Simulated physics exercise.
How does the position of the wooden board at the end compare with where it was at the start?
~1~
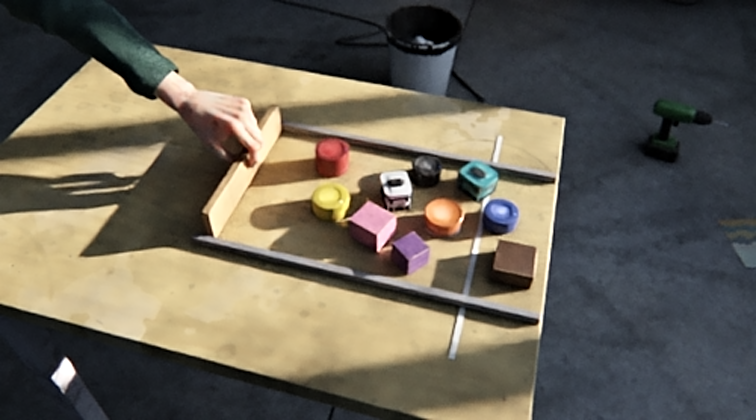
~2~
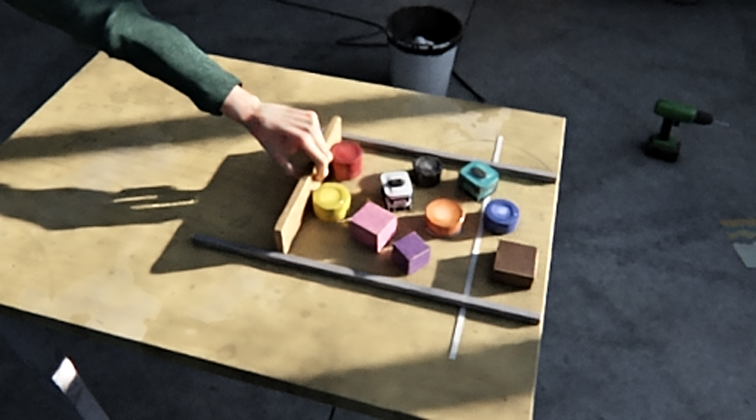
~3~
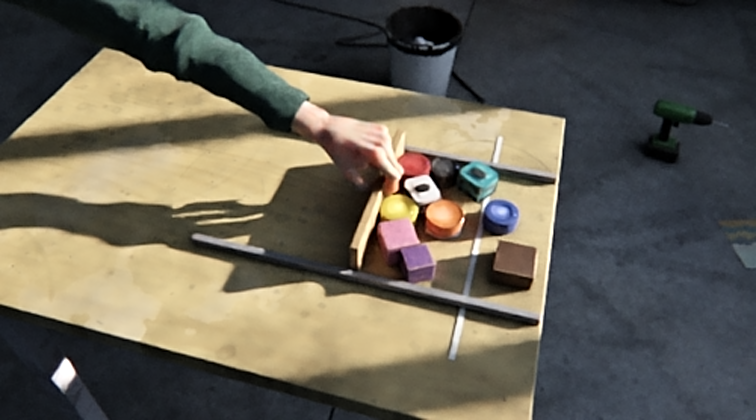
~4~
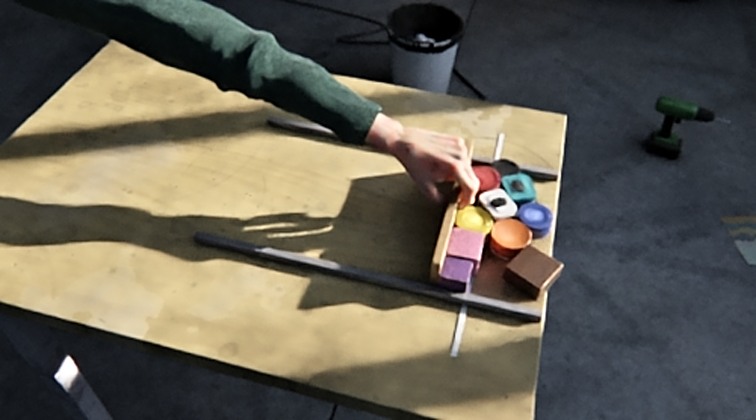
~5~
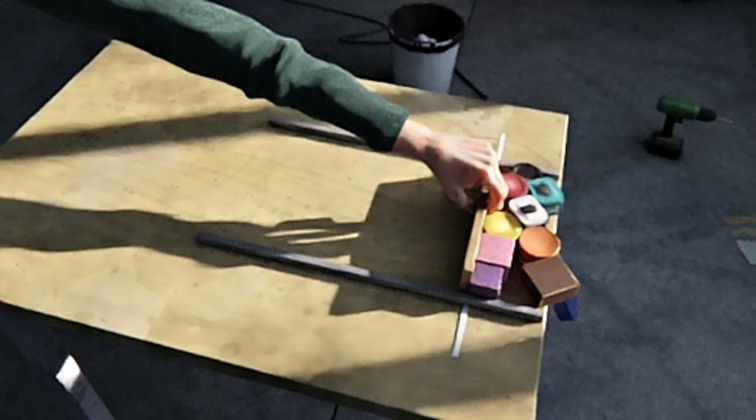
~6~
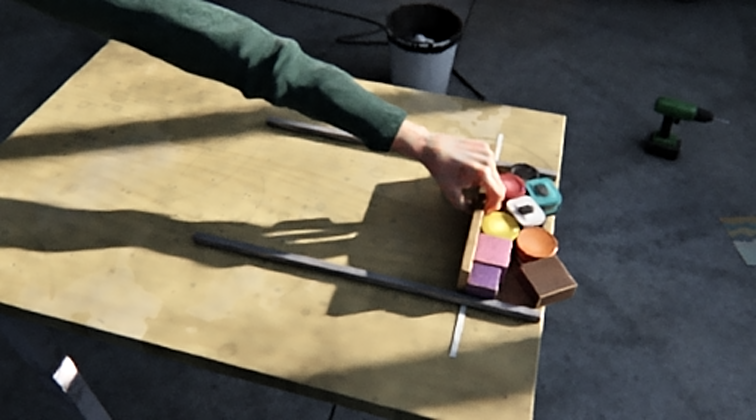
At the start the board stands toward the left ends of the rails, with the loose pieces spread out to its right. By the end it is much farther right, near the strip of tape and close to the table's right edge.
